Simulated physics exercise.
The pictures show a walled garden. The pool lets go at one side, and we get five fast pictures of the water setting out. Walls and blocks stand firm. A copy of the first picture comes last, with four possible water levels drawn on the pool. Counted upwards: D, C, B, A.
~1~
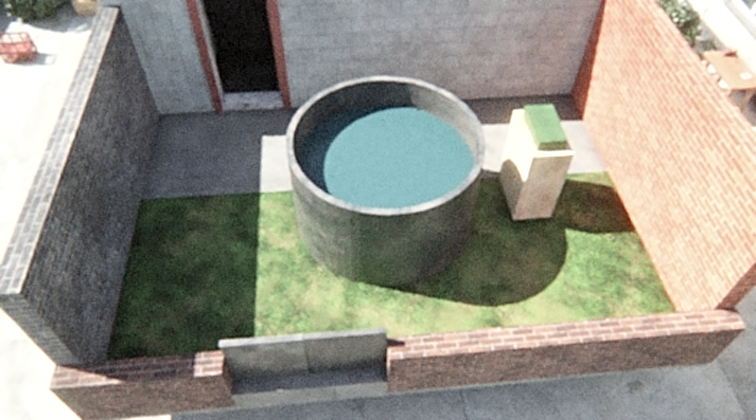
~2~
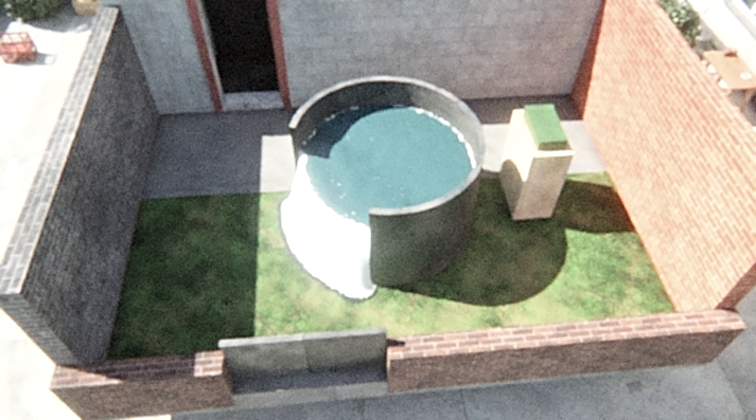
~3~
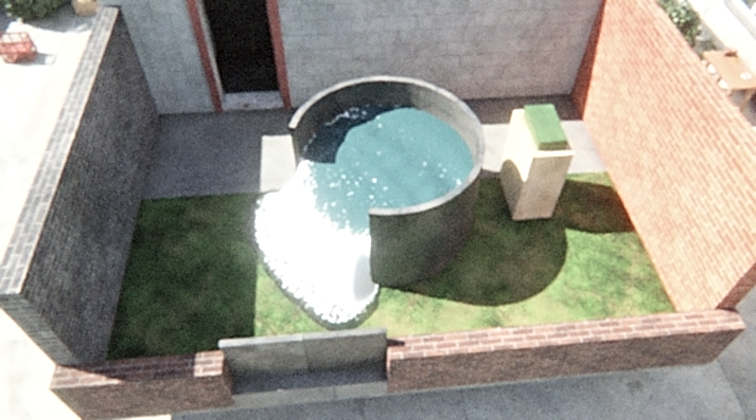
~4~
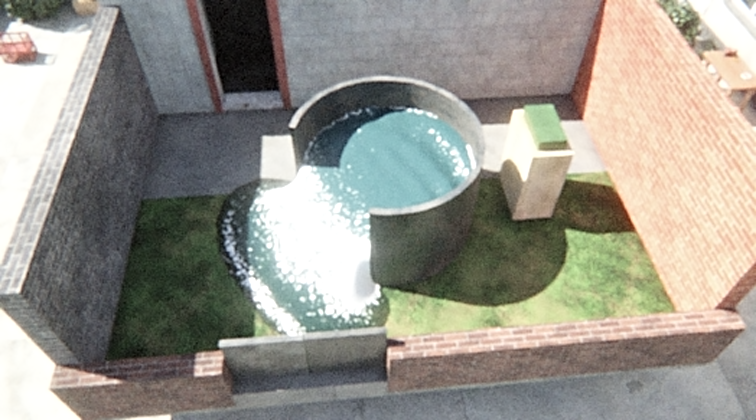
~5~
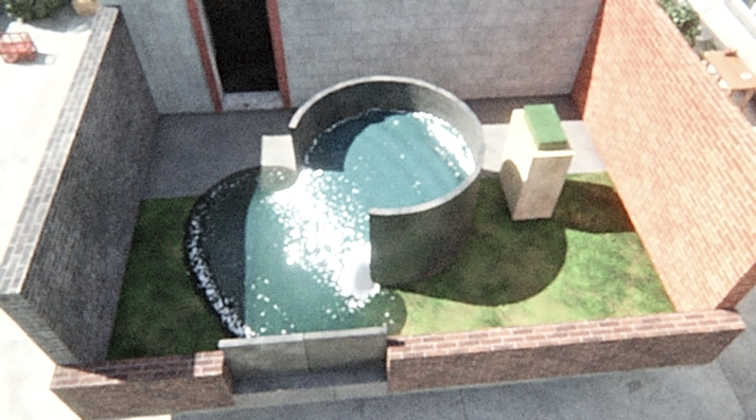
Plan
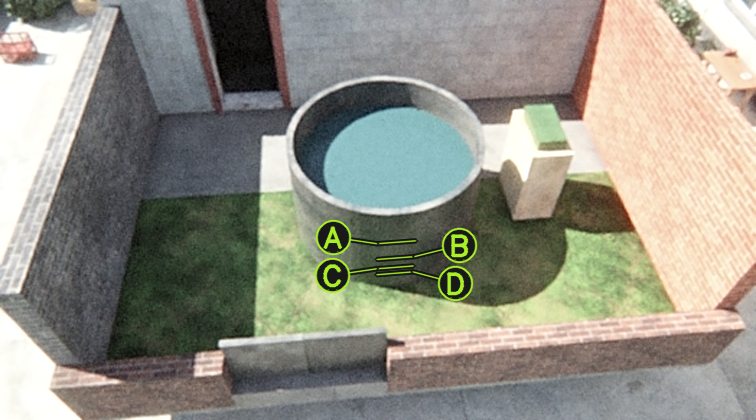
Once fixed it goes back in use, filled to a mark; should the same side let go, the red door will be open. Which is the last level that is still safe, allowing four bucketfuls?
Line B.
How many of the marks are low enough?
Three of them.
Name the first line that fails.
That is line A.
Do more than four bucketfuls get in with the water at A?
Yes, that goes wrong.
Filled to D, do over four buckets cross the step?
No, that is safe.
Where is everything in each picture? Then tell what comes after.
Water in the pool at rest, its middle at (385, 162); foot of the red doorway at (254, 109); shut gate at (305, 341).
Water covers 2 % of the ground and shows as far out as (367, 266).
Water covers 6 % of the ground and shows as far out as (257, 199).
Water covers 12 % of the ground and shows as far out as (244, 190).
Water covers 19 % of the ground and shows as far out as (207, 195).
On the marked copy, A at (396, 242); B at (395, 258); C at (395, 267); D at (394, 273); from the bottom up D, C, B, A.
Choosing A, about 10 bucketfuls get in.
Choosing B, a bucket or two gets in.
Choosing C, nothing gets over.
Choosing D, nothing gets over.
